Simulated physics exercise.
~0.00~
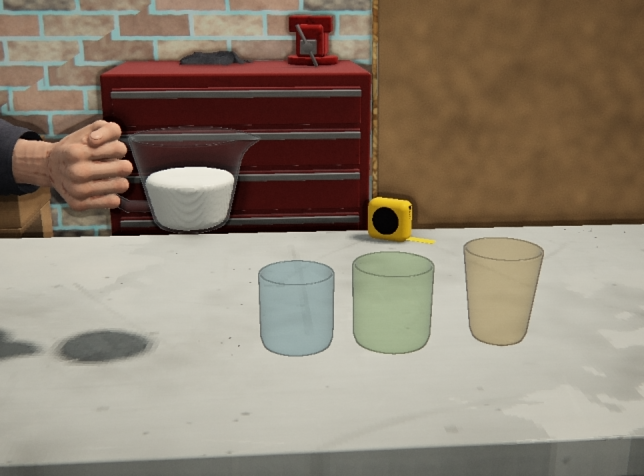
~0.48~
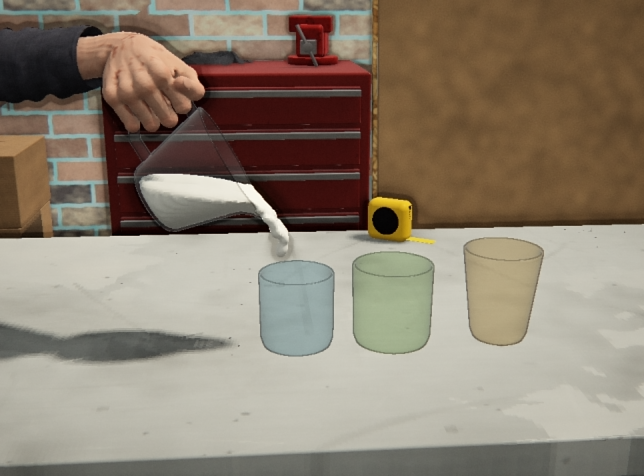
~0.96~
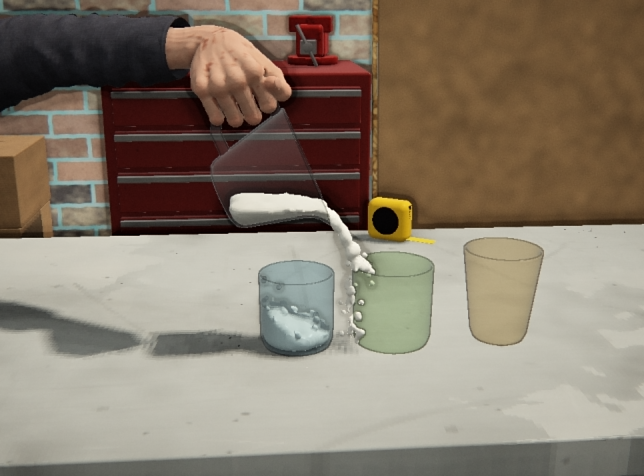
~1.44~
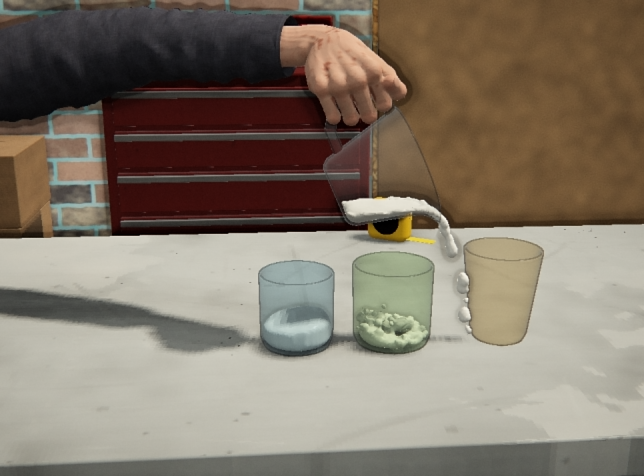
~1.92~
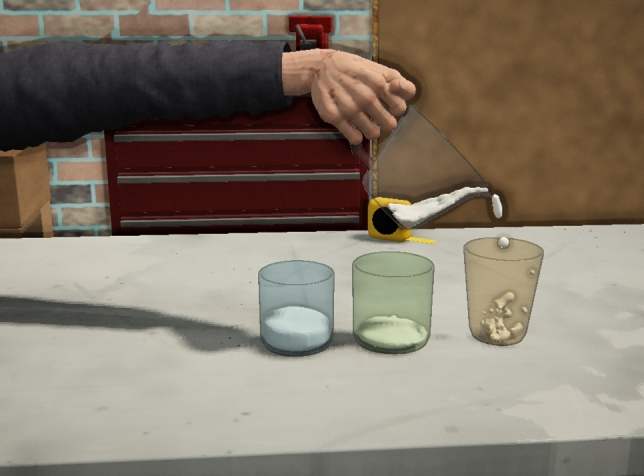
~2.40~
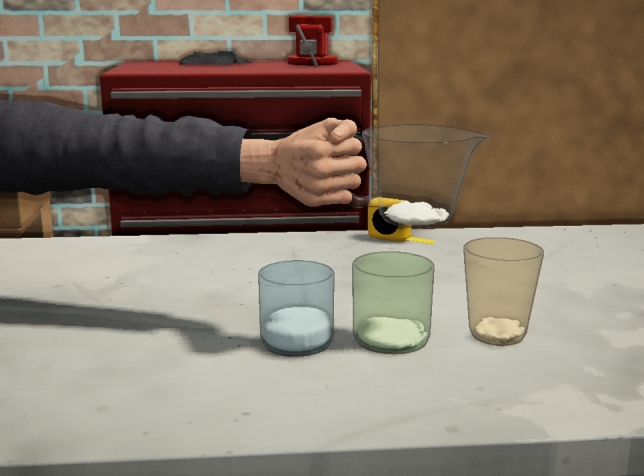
A hand tilting a clear jug and sweeping it rightwards, pouring white liquid into three coloured cups, spilling some, then levelling it.
